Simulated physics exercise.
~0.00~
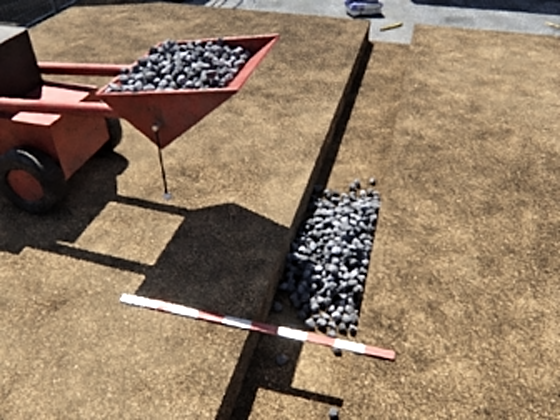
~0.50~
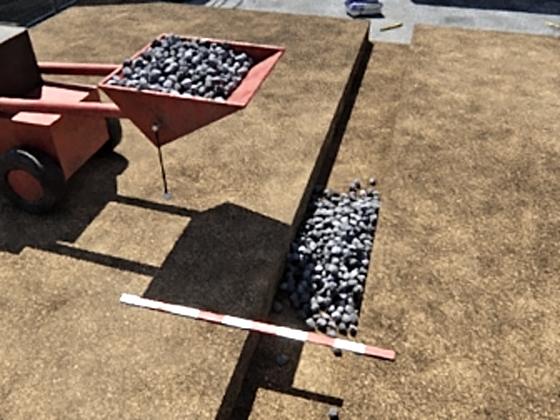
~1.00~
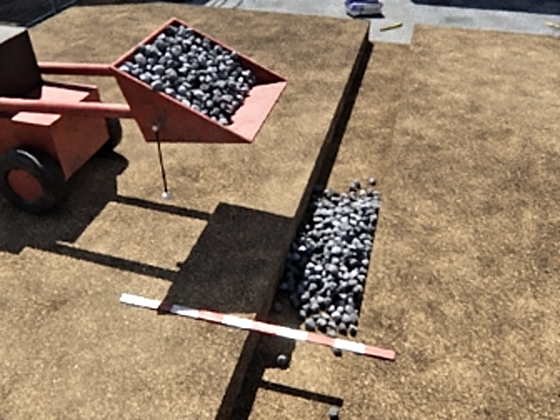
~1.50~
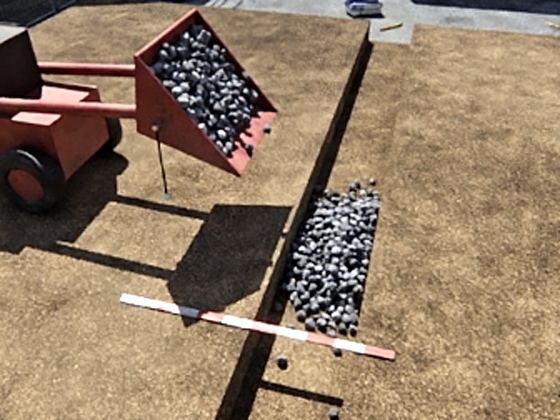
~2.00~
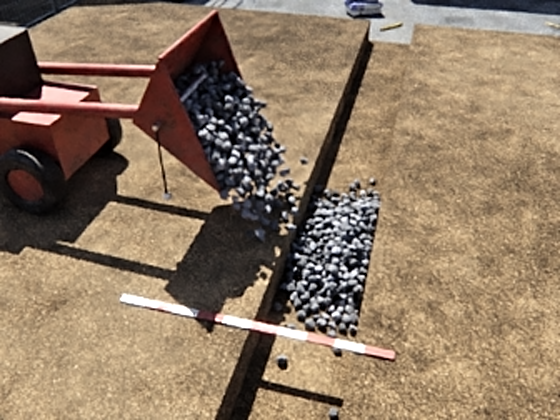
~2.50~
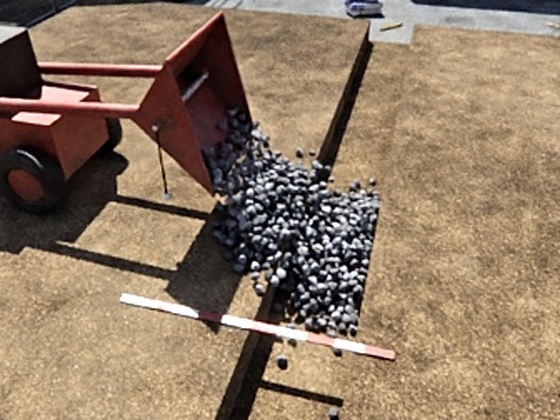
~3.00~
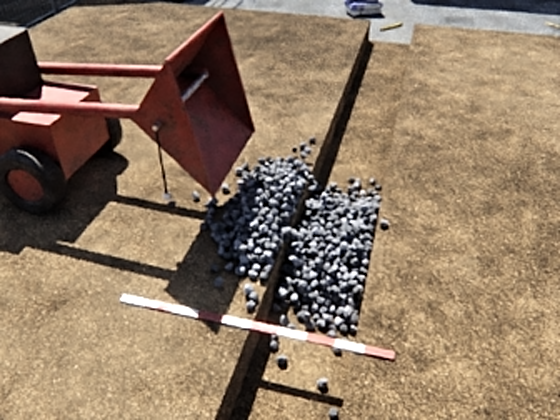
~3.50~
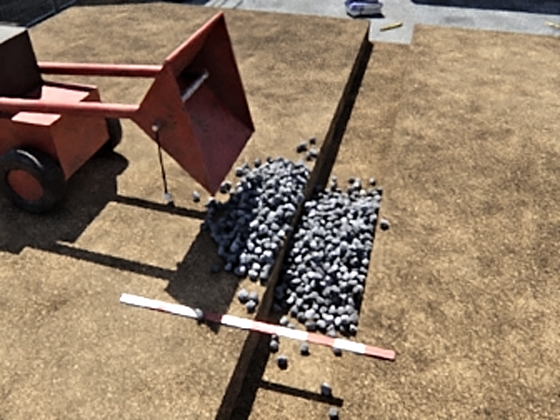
Red loader bucket tipping grey stones beside a trench already holding some, most piling short of the edge, others tumbling in.
